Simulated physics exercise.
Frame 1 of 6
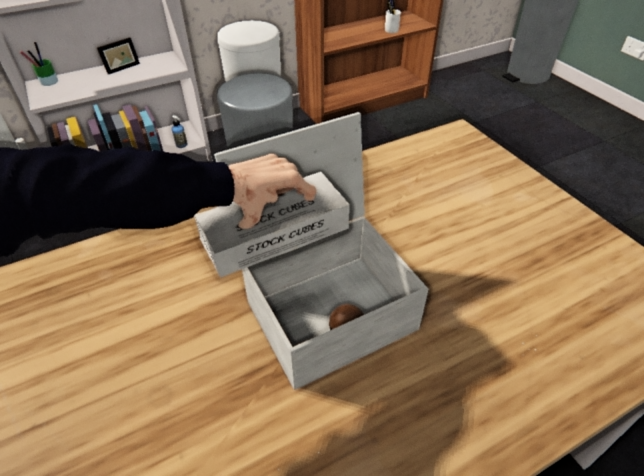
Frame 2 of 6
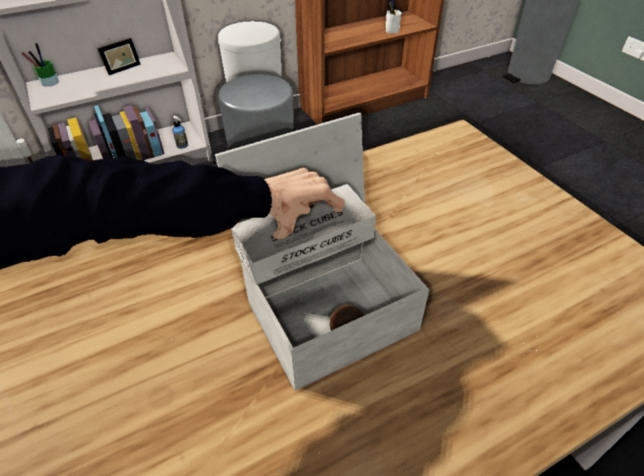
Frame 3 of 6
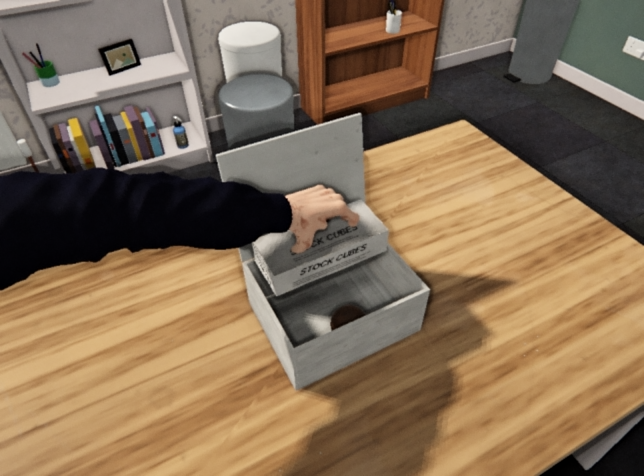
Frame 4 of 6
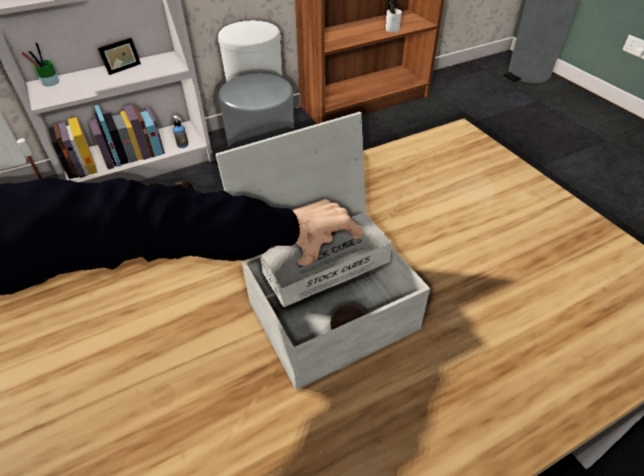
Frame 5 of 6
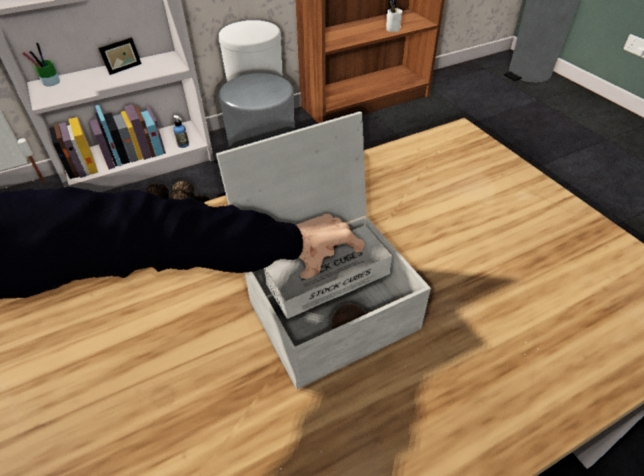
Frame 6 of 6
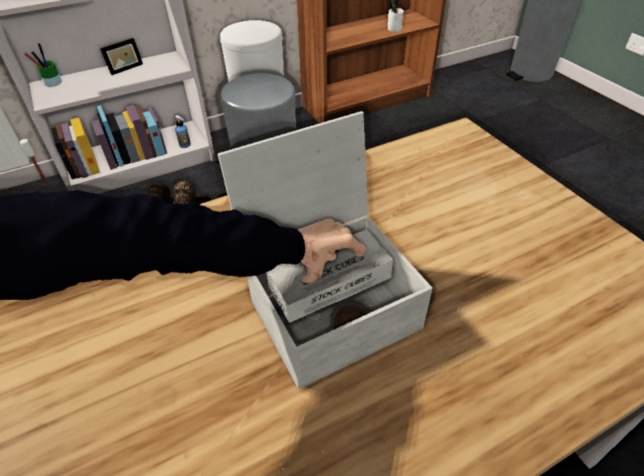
A hand lowers a white carton labelled stock cubes into an open box on a table.
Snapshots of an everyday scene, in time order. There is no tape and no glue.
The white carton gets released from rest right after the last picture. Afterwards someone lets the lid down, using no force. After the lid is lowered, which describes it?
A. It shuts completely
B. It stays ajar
The answer is A.
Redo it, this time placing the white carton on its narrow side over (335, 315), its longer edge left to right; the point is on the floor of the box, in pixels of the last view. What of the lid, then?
It seals the box.
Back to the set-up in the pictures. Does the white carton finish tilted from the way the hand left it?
It stays as placed.
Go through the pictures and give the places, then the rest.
Coming down; white carton (274, 221), in the first frame.
Coming down; white carton (305, 231), in the second frame.
Coming down; white carton (321, 245), in the third frame.
Coming down; white carton (326, 257), in the fourth frame.
Coming down; white carton (328, 270), in the fifth frame.
Put in, still held; white carton (330, 274), in the sixth frame.
Then, 0.90 s after the last picture, lid starting down; white carton slid a little near (331, 299).
Then, 1.60 s after the last picture, lid 56° above the rim; white carton slid a little near (331, 299).
Then, 2.00 s after the last picture, lid 21° above the rim; white carton slid a little near (331, 299).
At rest, lid shut; moved from the start, white carton; brown ball in place. Seen from the same camera at the end, white carton near (331, 299).
